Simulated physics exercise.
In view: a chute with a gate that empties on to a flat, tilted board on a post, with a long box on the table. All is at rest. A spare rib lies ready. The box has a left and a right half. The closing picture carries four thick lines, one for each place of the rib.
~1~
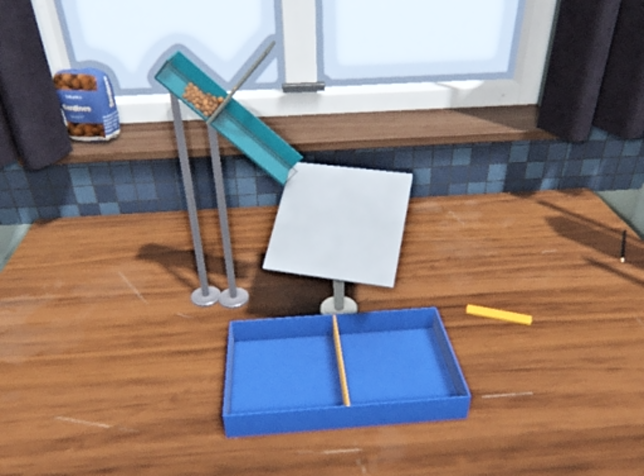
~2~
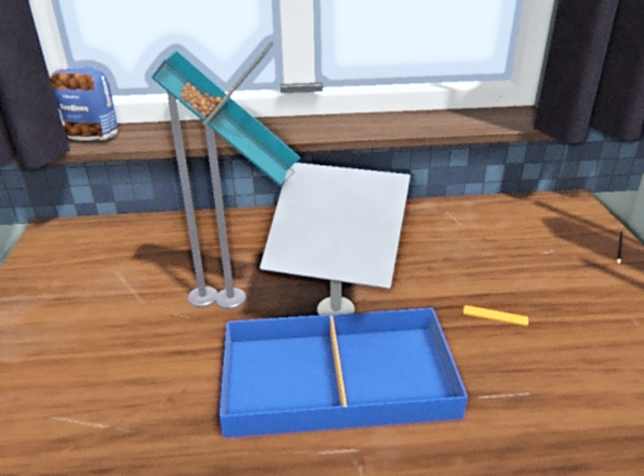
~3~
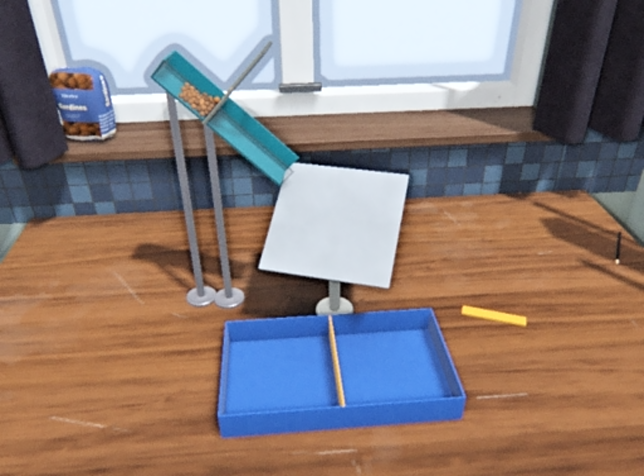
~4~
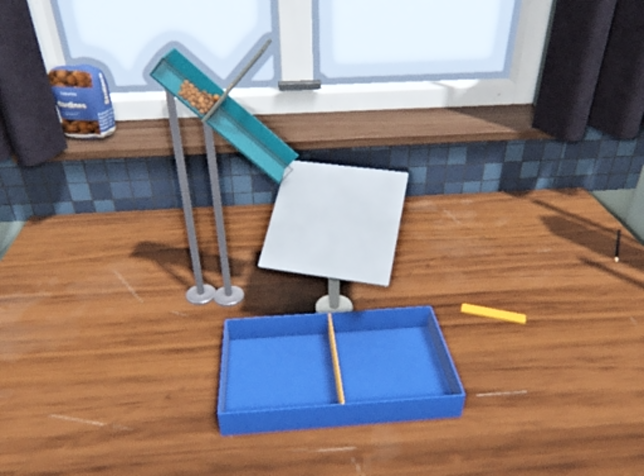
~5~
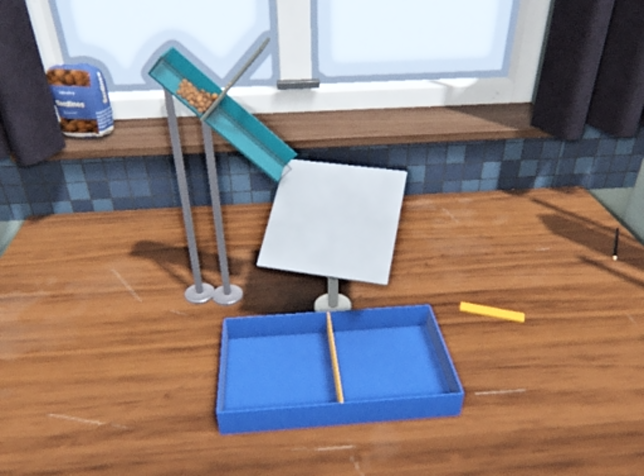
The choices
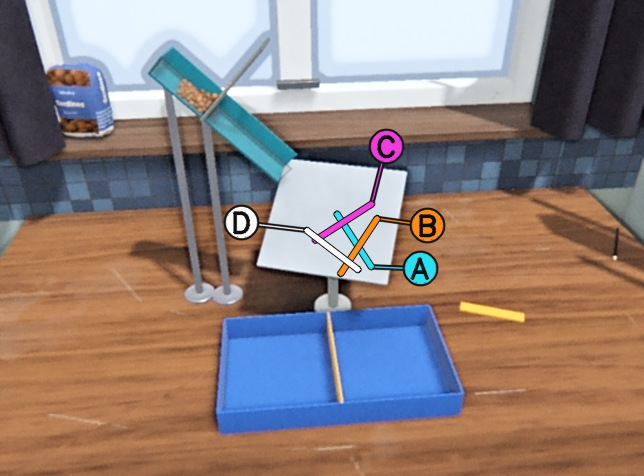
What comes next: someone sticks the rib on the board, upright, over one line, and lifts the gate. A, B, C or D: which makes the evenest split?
Use line A.
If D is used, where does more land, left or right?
Right.
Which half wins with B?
Left.
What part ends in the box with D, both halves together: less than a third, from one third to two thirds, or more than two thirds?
Line D gives more than two thirds.
On the marked copy, line A from (337, 214) to (371, 266); line B from (377, 218) to (340, 273); line C from (371, 204) to (315, 240); line D from (306, 230) to (358, 269).
For line A, of what is caught, roughly a third in the left half, roughly two thirds in the right.
For line B, of what is caught, almost all in the left half, just a few in the right.
For line C, of what is caught, every piece in the left half, not one piece in the right.
For line D, of what is caught, just a few in the left half, almost all in the right.
